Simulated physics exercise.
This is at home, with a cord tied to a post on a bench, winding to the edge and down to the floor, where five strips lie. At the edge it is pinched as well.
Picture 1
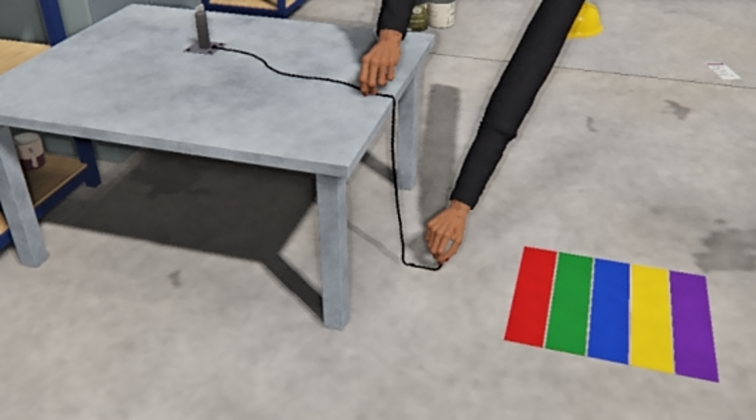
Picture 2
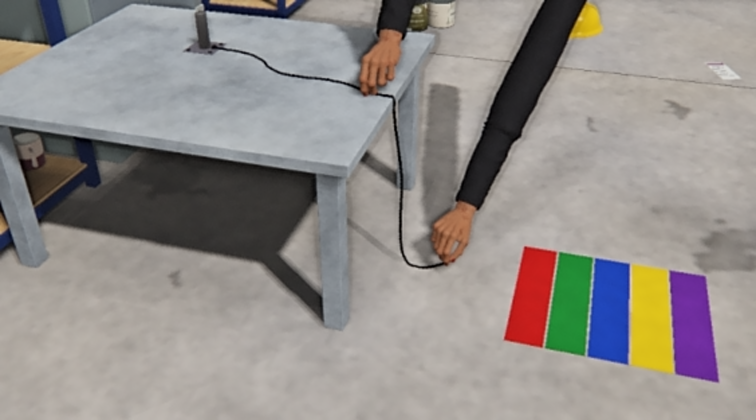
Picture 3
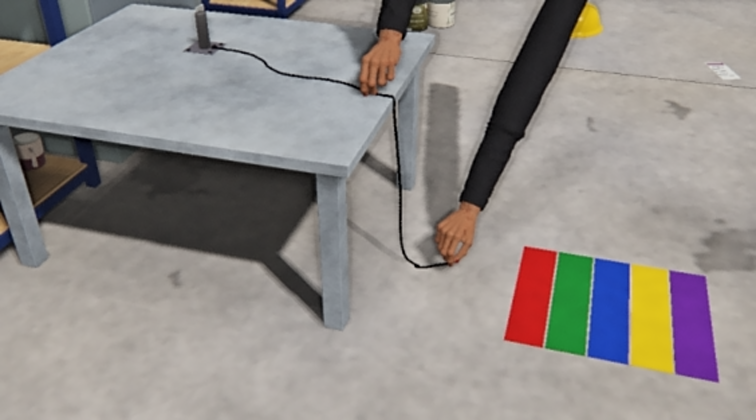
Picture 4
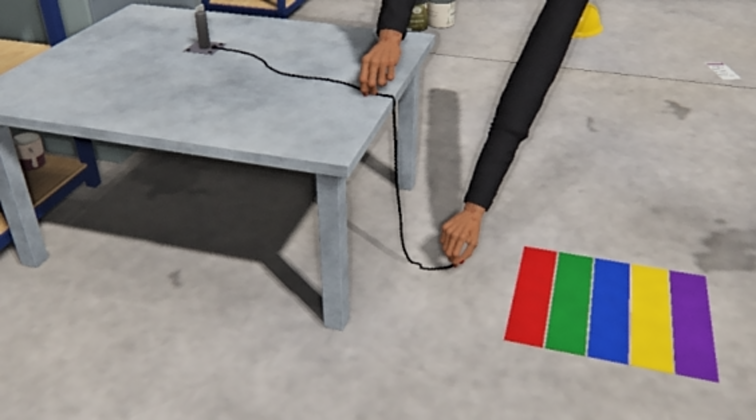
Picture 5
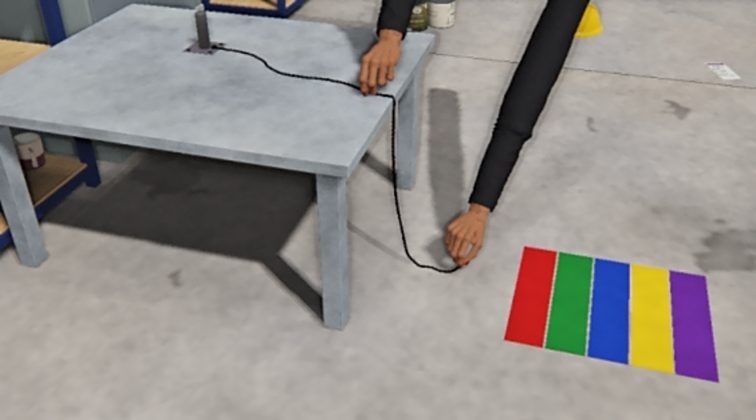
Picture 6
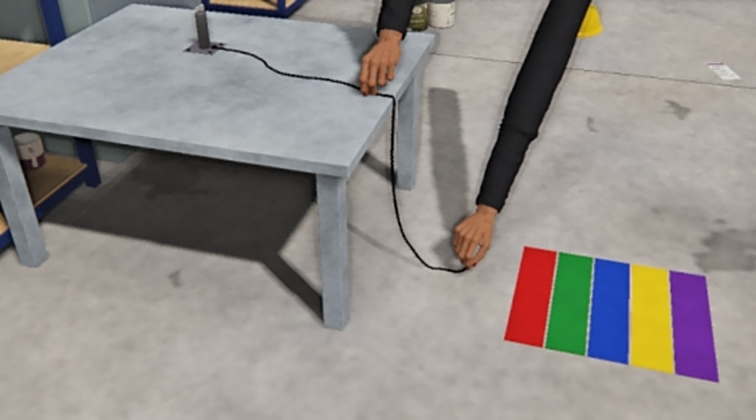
A hand slowly draws the cord's end rightward along the floor while another pinches it at the table edge.
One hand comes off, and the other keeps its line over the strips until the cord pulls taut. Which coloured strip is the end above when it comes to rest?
The green one.
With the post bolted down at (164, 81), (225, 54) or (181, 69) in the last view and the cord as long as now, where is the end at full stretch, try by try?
In that order: (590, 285), (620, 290) and (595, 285).
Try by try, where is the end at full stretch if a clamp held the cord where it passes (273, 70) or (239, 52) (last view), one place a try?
First (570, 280), then (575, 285).
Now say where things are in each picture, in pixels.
The first picture shows end (443, 260); red (527, 324); green (567, 332); blue (609, 340); yellow (651, 348); purple (695, 357).
The second picture shows end (449, 261); cord through (243, 53) (280, 73) (350, 85) (395, 126) (402, 191) (403, 253).
The third picture shows end (453, 262).
The fourth picture shows end (458, 263); cord through (243, 53) (280, 73) (350, 85) (395, 126) (397, 191) (406, 253).
The fifth picture shows end (463, 264).
The sixth picture shows end (471, 265); cord through (243, 53) (280, 73) (350, 85) (393, 126) (394, 190) (415, 252).
Soon after, end near (501, 270); short of the strips.
After that, end near (548, 279); over red.
At the stop, end near (577, 284); over green. The end stops over the green strip.
